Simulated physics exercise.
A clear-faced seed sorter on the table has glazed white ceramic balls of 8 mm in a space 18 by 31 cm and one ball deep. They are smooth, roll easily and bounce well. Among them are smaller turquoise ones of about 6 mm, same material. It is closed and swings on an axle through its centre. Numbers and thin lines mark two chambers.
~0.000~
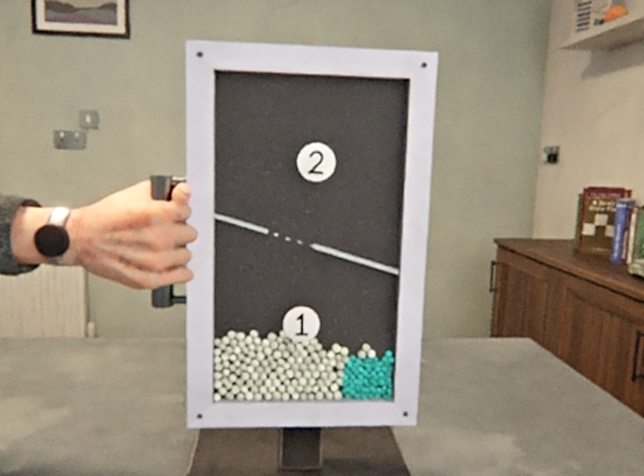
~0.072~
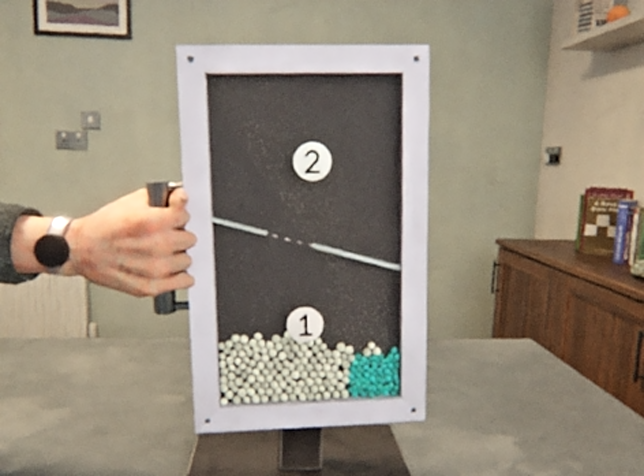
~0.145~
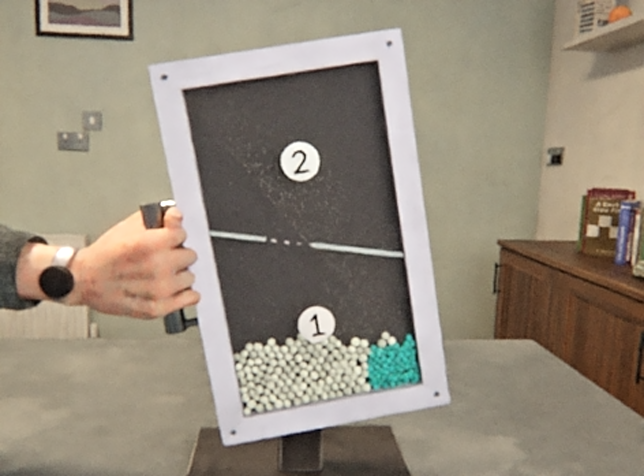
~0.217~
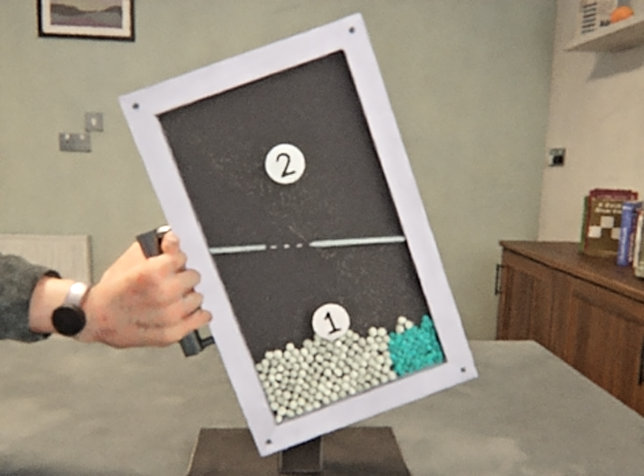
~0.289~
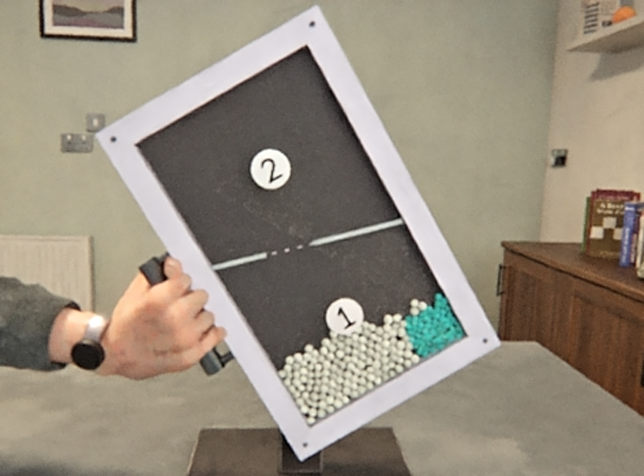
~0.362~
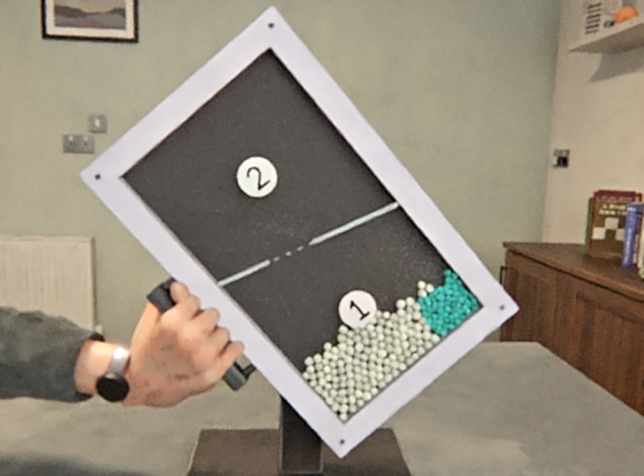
A hand gripping the handle on the left turned an upright, white-framed case steadily anticlockwise from level to a steep tilt, while the white and turquoise balls inside stayed bunched in its lower section.
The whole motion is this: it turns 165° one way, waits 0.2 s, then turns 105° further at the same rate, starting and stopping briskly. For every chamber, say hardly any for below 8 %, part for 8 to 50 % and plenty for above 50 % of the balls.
Chamber 1: Hardly any, chamber 2: Plenty.
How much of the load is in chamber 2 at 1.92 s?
Roughly 90 per cent.
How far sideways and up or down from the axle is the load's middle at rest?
About 8 cm right and 6 cm below.
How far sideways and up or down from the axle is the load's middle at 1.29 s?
Some 3 cm right and 4 cm below.
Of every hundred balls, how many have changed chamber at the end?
Some 95 per cent.
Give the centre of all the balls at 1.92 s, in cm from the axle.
About 7 cm right and 9 cm below.
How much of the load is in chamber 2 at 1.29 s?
Some 45 per cent.
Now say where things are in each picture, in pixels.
The first picture shows level; about 210 balls; balls' middle (309, 371); highest (284, 334); no. 1 (301, 324), no. 2 (316, 162).
The second picture shows turned 3° anticlockwise; balls' middle (315, 371); highest (288, 335).
The third picture shows turned 11° anticlockwise; balls' middle (333, 369); highest (327, 335); wall ends (207, 232) to (264, 239), (315, 245) to (406, 255).
The fourth picture shows turned 21° anticlockwise; balls' middle (355, 362); highest (426, 319).
The fifth picture shows turned 32° anticlockwise; balls' middle (376, 352); highest (439, 297).
The sixth picture shows turned 42° anticlockwise; balls' middle (395, 339); highest (448, 273); no. 1 (358, 309), no. 2 (257, 177).
After 1.29 s, it stands 165° anticlockwise; the balls' middle is 3 cm right of and 4 cm below the centre; no. 1, 55 %, no. 2, 45 %.
After 1.92 s, it has come round 217° anticlockwise; the balls' middle is 7 cm right of and 9 cm below the centre; no. 1, 10 %, no. 2, 90 %.
After 2.36 s, it has come round 270° anticlockwise; the balls' middle is 10 cm right of and 4 cm below the centre; no. 1, 5 %, no. 2, 95 %.
All still by 3.2 s, it has come round 270° anticlockwise; no. 1, 5 %, no. 2, 95 %.
